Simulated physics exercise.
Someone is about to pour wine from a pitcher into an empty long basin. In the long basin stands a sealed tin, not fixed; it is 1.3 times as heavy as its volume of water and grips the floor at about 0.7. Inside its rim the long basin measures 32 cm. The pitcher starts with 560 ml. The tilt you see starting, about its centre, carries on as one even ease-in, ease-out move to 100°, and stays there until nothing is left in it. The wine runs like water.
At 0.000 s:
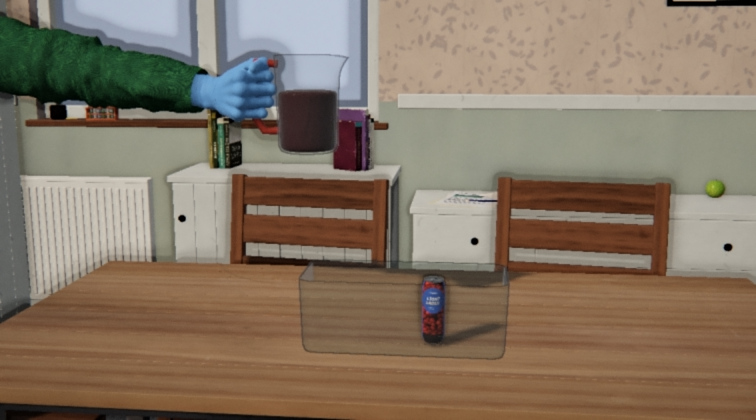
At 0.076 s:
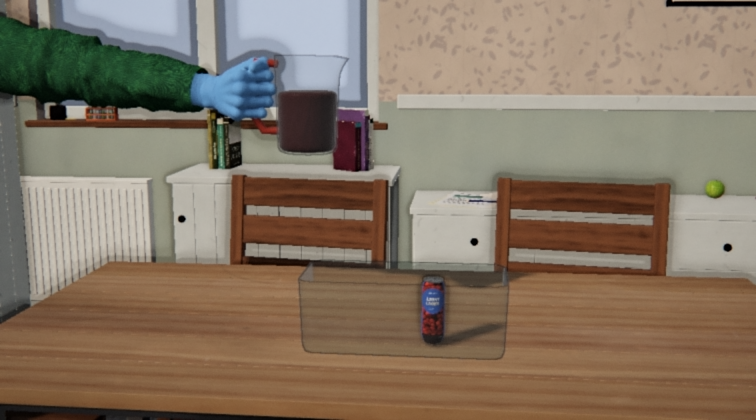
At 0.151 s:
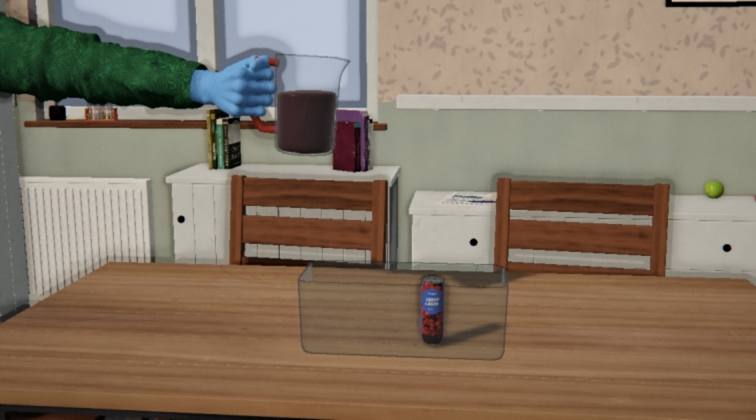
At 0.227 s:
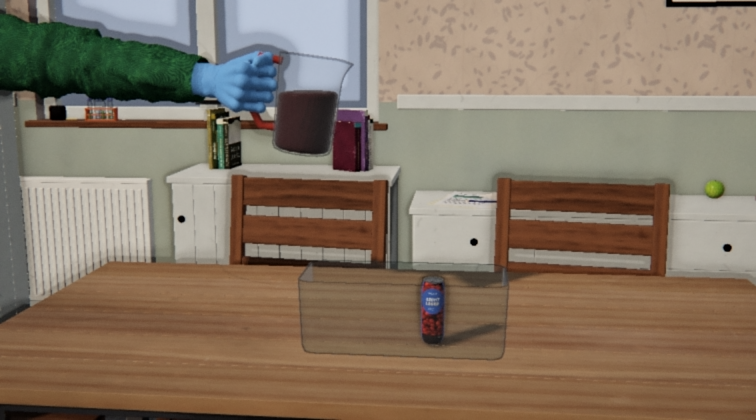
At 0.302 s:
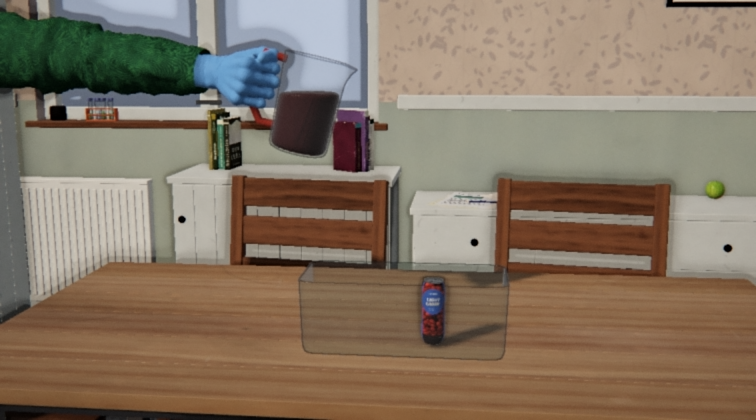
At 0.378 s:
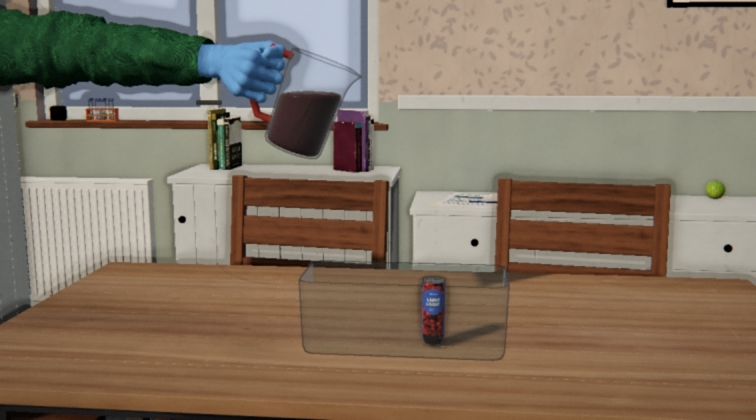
A blue-gloved hand held a clear pitcher of dark wine above a long see-through basin with a small tin inside, then gradually tilted the pitcher to the right, the wine shifting within it.
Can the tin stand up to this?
It goes over.
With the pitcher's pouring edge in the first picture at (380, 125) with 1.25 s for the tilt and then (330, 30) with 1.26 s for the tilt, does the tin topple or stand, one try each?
First it remains upright; then it stays up.
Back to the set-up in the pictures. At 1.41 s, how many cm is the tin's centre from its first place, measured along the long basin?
About 6 cm.
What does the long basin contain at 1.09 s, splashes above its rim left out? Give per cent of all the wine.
About 18 per cent.
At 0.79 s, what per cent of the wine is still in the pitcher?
Near 96 in a hundred.
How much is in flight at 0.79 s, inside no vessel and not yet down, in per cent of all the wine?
Near 5 in a hundred.
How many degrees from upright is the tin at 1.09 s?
Near 0° from upright.
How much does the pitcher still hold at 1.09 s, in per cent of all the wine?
Some 48 per cent.
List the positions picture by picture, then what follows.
In the first picture, it leans 0°; its right rim is at (348, 56); the wine meets the walls at (280, 92) and (337, 92); the long basin's rim runs from (306, 271) to (507, 276); the tin's top is at (434, 282).
In the second picture, it leans 1°; its right rim is at (349, 58); the wine meets the walls at (280, 93) and (337, 93).
In the third picture, it leans 4°; its right rim is at (350, 60); the wine meets the walls at (279, 93) and (337, 93).
In the fourth picture, it leans 8°; its right rim is at (354, 63); the wine meets the walls at (280, 93) and (338, 93).
In the fifth picture, it leans 14°; its right rim is at (358, 69); the wine meets the walls at (281, 93) and (340, 94).
In the sixth picture, it leans 21°; its right rim is at (362, 76); the wine meets the walls at (279, 98) and (343, 95).
Then, 0.79 s in, the tilt is 70° and 95 per cent is still to pour; the tin stands where it began.
Then, 1.09 s in, the tilt is 96° and 47 per cent is still to pour; the tin stands where it began.
Then, 1.41 s in, the tilt is 100° and 9 per cent is still to pour; the tin lies on its side.
Then, 1.75 s in, the tilt is 100° and 1 per cent is still to pour; the tin lies on its side.
Finally, the tin lies on its side.
